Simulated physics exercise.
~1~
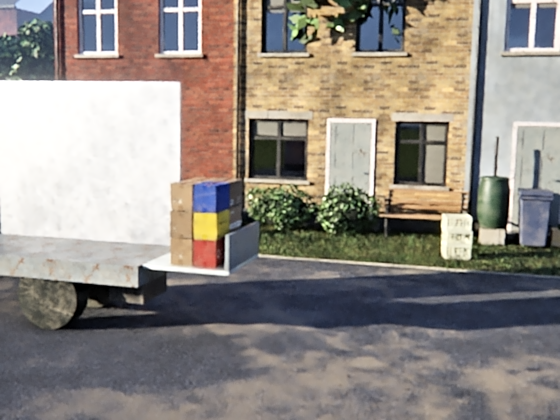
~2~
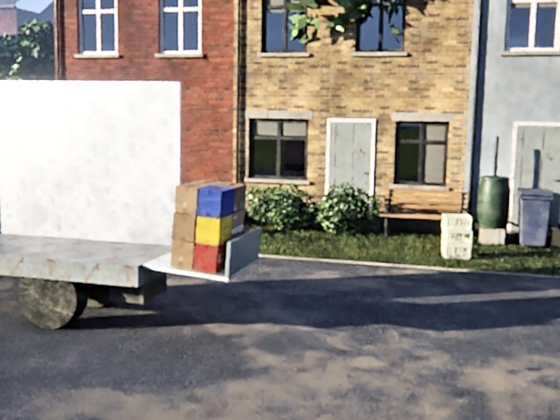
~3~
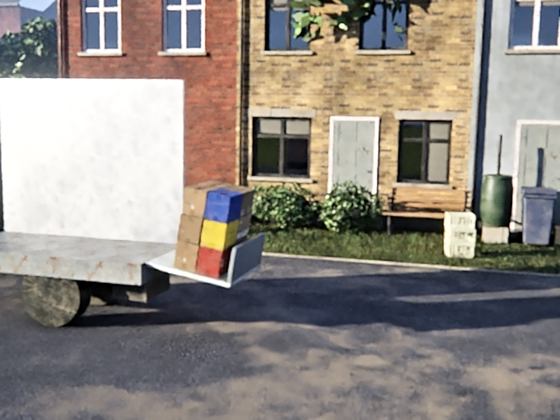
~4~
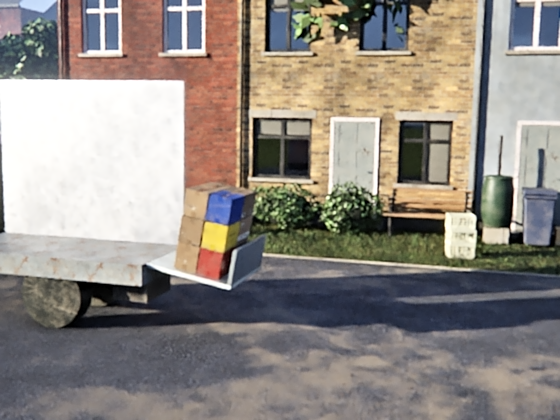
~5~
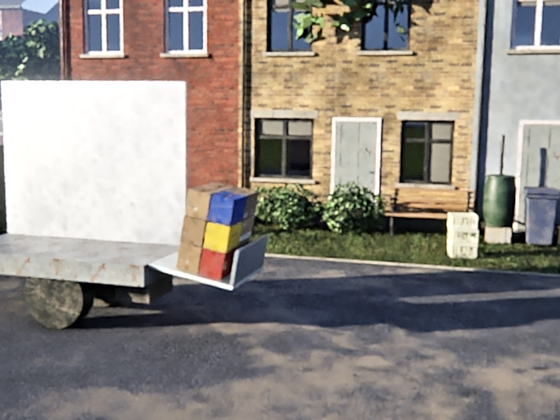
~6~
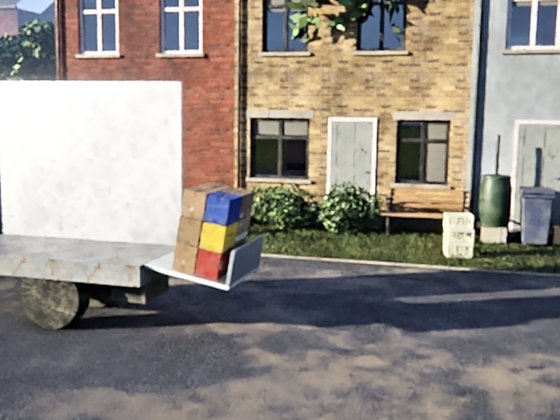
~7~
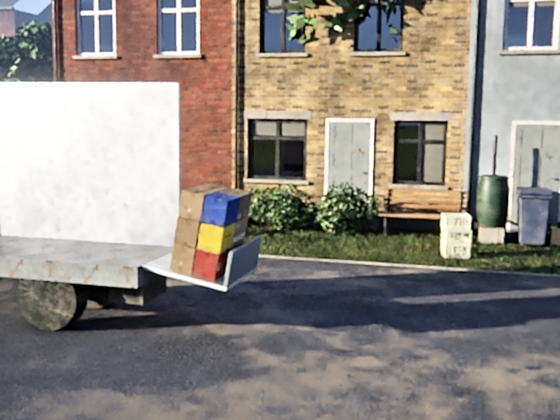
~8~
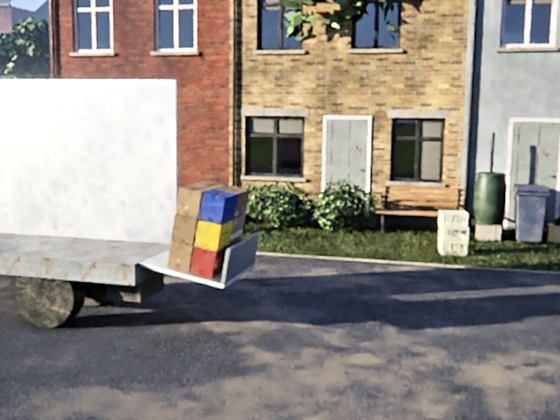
Stacked cartons tilt slightly to the right as the lorry's platform slopes, and all stay aboard.
